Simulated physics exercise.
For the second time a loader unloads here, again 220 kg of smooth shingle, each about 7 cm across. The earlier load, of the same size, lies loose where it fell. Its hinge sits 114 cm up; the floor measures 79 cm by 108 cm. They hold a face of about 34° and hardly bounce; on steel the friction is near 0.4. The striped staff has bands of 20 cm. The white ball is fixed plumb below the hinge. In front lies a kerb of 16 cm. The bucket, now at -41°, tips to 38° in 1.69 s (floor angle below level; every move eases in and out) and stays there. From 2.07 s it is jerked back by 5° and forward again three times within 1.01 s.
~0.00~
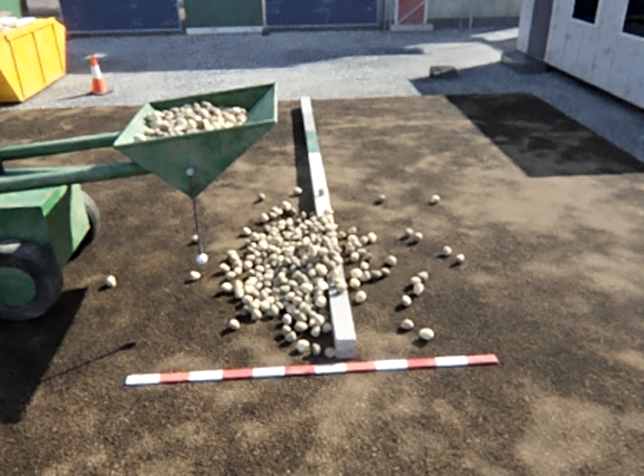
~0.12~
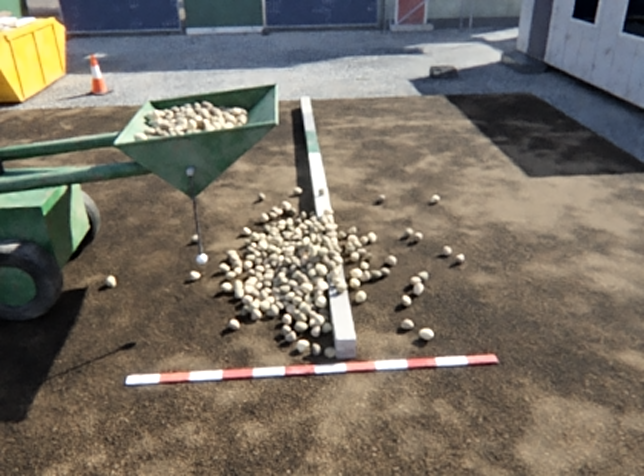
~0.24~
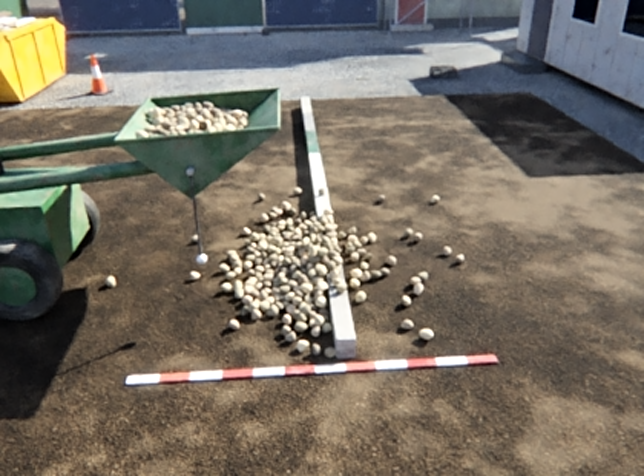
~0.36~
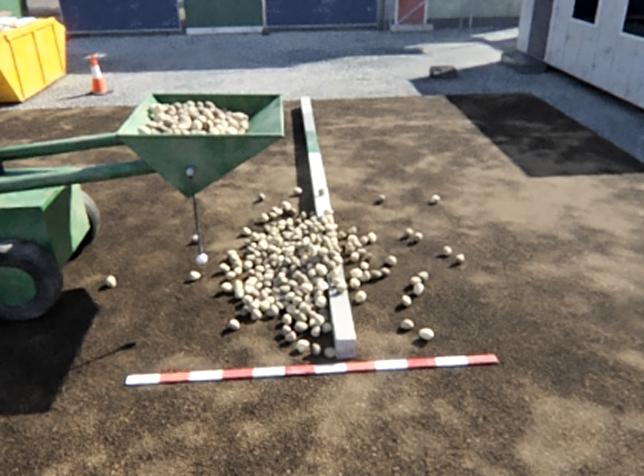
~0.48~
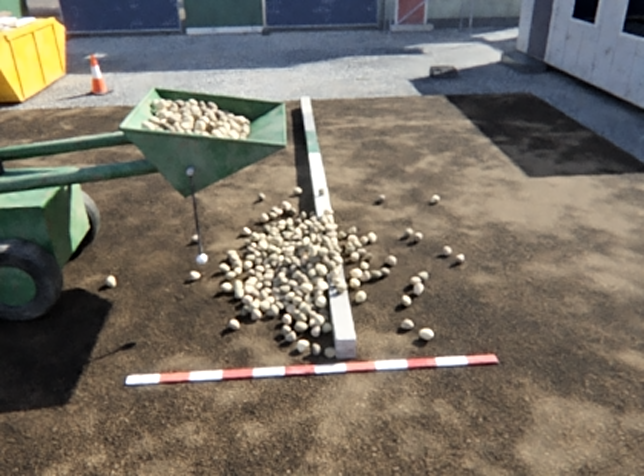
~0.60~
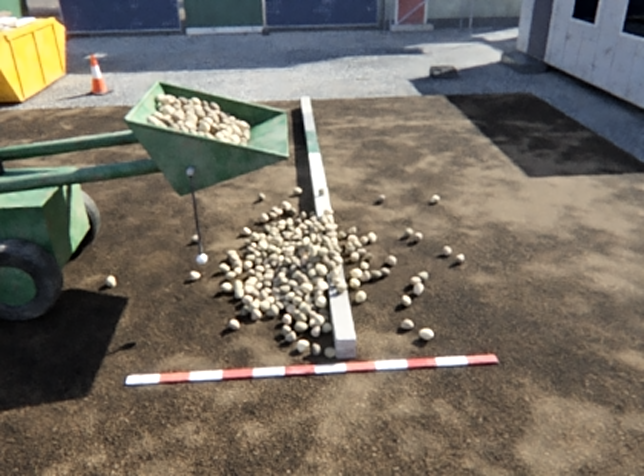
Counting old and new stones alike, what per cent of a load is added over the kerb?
Roughly 25 per cent of a load more.
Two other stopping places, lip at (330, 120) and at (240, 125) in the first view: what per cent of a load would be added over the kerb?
Near 100 per cent from the first place, 5 from the second.
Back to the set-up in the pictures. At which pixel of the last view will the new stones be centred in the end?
Near (300, 255).
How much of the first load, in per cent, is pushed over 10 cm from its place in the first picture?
About 15 per cent.
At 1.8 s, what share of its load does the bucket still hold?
It holds some 25 per cent.
After 1.3 s the floor is at 26°; in per cent of one load, 99 in the bucket, 93 on this side of the kerb, 8 over the kerb; the foremost stones are at (428, 251).
After 1.8 s the floor is at 38°; in per cent of one load, 27 in the bucket, 163 on this side of the kerb, 10 over the kerb; the foremost stones are at (428, 251).
After 3.5 s the floor is at 38°; in per cent of one load, 0 in the bucket, 167 on this side of the kerb, 33 over the kerb; the foremost stones are at (438, 246).
After 6.1 s the floor is at 38°; in per cent of one load, 0 in the bucket, 167 on this side of the kerb, 33 over the kerb; the foremost stones are at (438, 246). Net gain over the kerb, 25.
